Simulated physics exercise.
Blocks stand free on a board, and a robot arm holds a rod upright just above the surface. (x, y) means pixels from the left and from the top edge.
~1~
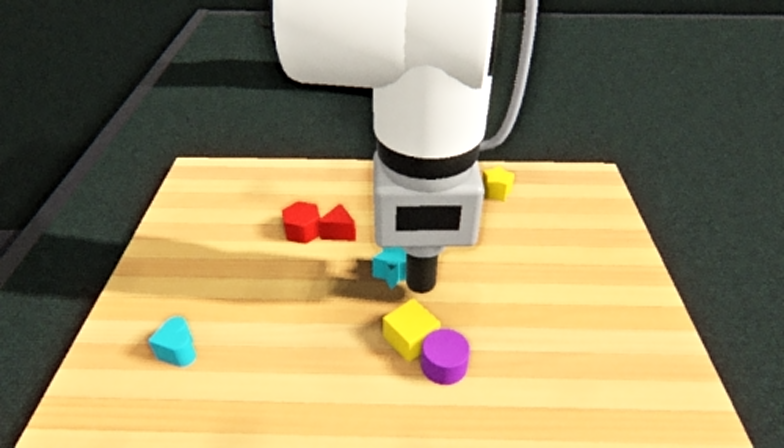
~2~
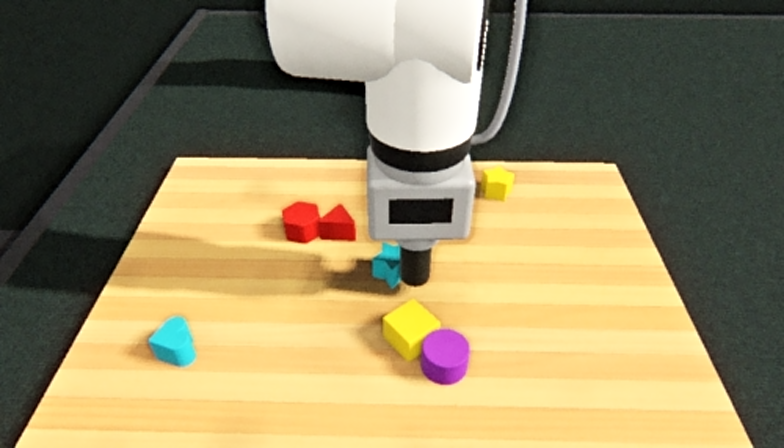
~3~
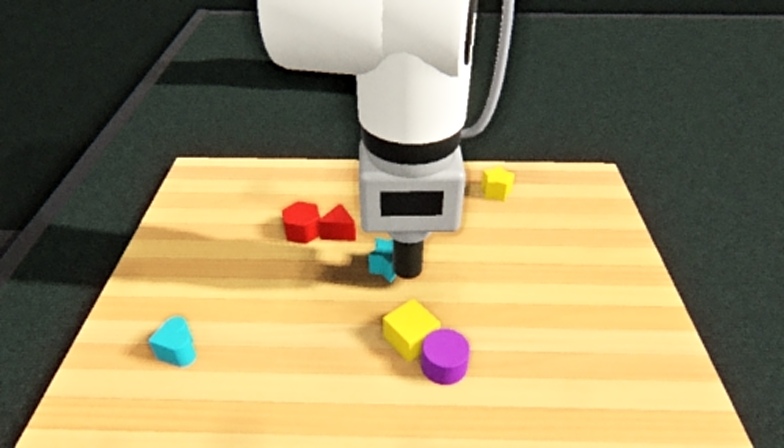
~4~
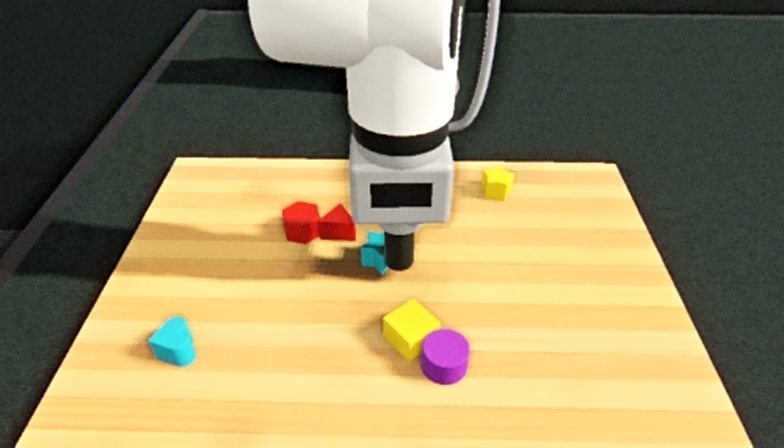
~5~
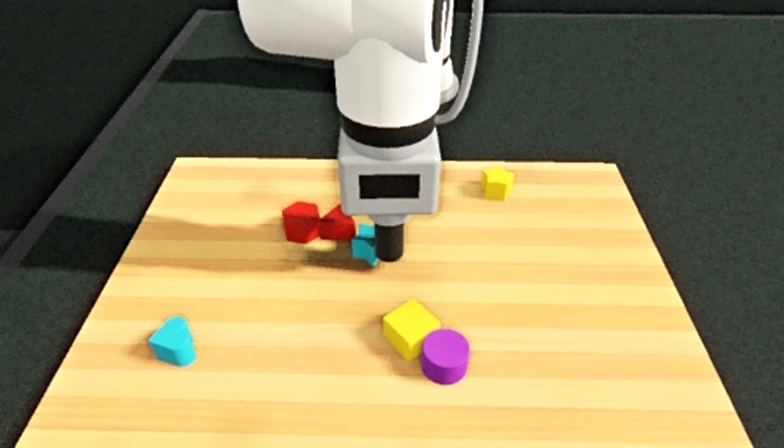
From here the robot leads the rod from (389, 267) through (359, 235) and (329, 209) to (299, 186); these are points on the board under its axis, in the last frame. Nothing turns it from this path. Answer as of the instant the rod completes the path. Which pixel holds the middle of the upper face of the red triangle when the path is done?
The top centre is at (287, 184).
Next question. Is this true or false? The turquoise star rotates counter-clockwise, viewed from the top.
The statement is false.
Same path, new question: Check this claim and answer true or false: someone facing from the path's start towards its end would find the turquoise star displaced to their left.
The claim does not hold.
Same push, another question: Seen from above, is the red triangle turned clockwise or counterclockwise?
Looking from above, the answer is counterclockwise.
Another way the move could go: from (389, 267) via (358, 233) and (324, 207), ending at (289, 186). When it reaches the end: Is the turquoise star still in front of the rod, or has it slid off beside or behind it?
Slipped clear.
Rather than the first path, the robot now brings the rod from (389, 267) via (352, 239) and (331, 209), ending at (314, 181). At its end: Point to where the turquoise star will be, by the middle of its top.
(358, 191)
The first path, step by step. One third of the way, rod at (358, 223); red hexagonal block at (298, 212); red triangle at (327, 200), turned 90° anticlockwise; turquoise star at (357, 200), turned 35° clockwise.
Two thirds of the way, rod at (327, 196); red hexagonal block at (298, 212); red triangle at (303, 189), turned 95° anticlockwise; turquoise star at (350, 182), turned 100° clockwise.
At the end, rod at (297, 174); red hexagonal block at (298, 212); red triangle at (287, 184), turned 135° anticlockwise; turquoise star at (349, 182), turned 105° clockwise; yellow square piece still.
